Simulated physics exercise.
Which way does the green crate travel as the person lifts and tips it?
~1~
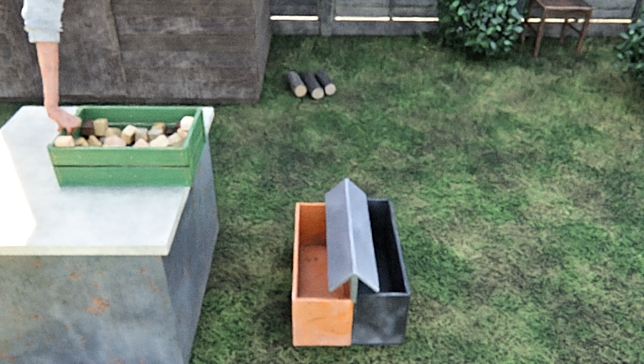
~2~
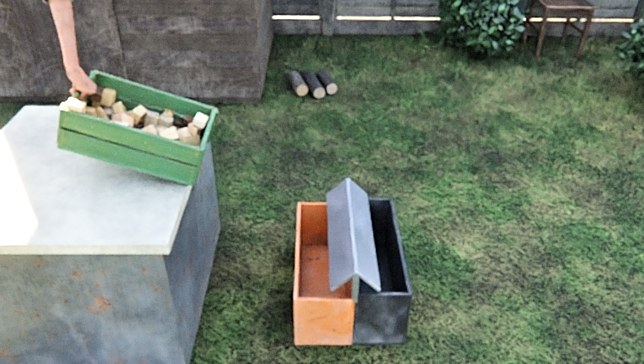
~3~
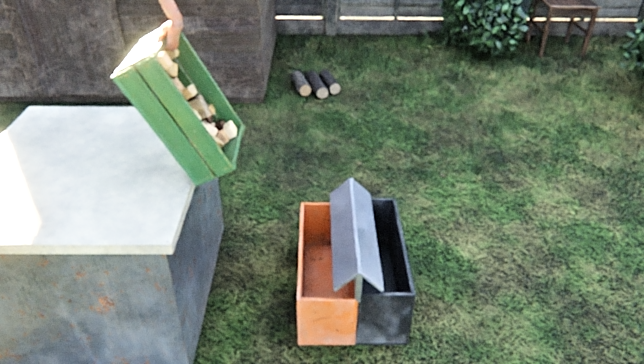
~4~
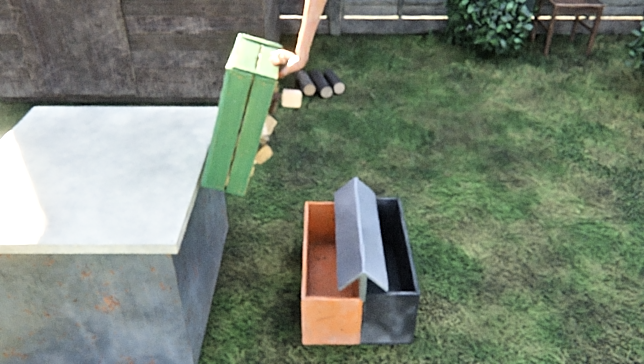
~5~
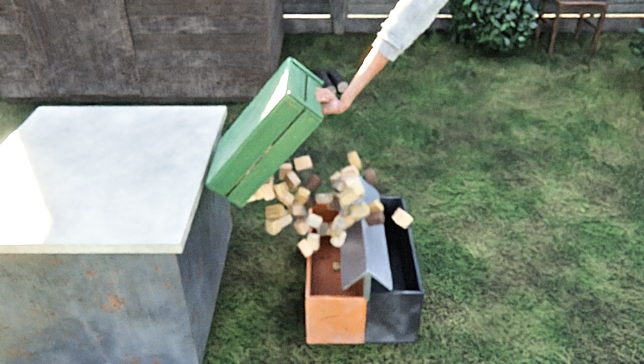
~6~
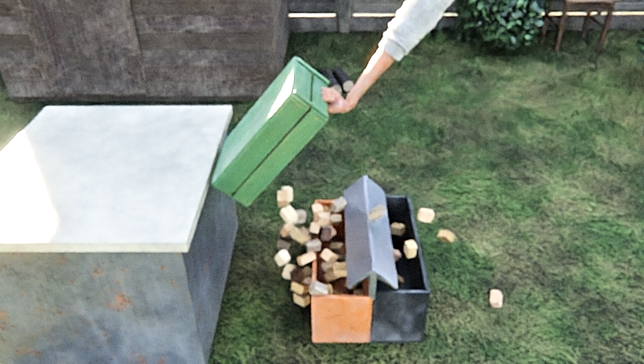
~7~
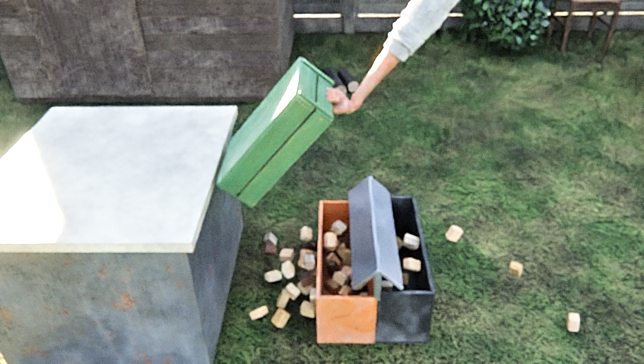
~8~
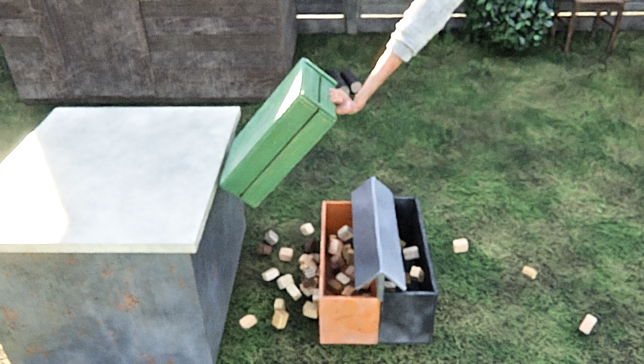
The green crate moves to the right, away from its spot on the bench and toward the bins on the grass.
